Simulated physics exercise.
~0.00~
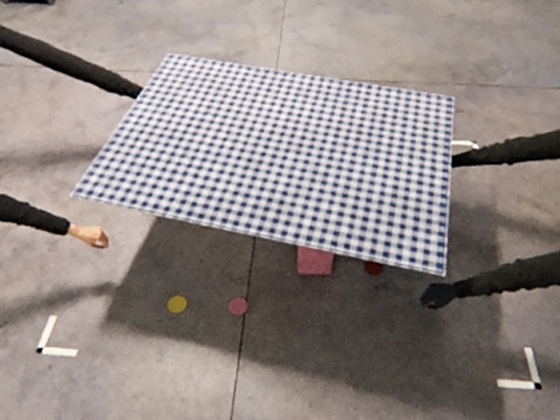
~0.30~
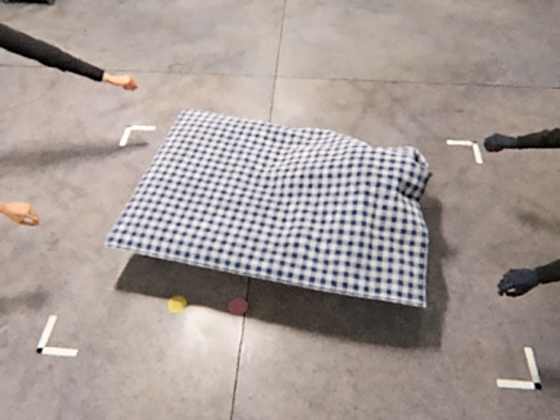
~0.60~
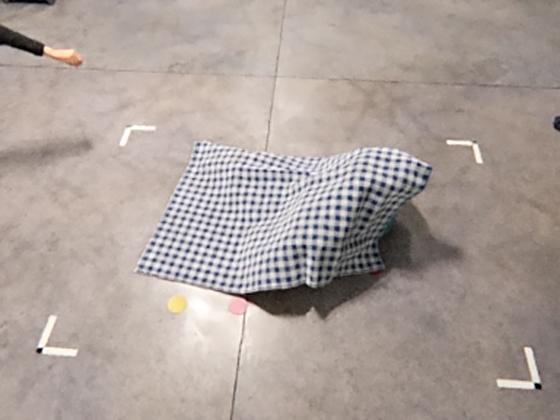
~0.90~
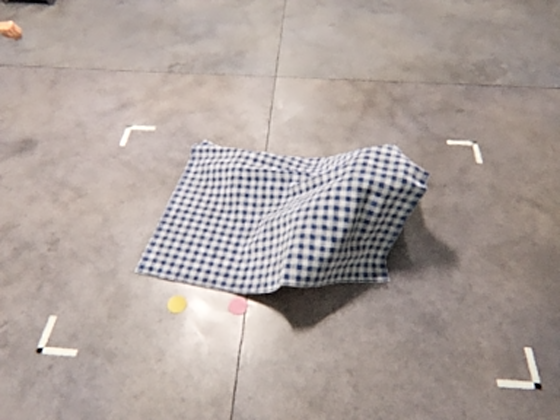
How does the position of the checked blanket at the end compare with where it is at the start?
At the start the blanket is stretched out in the air between the hands, and by the end it sits lower in the view and slightly farther right, draped over objects on the floor.
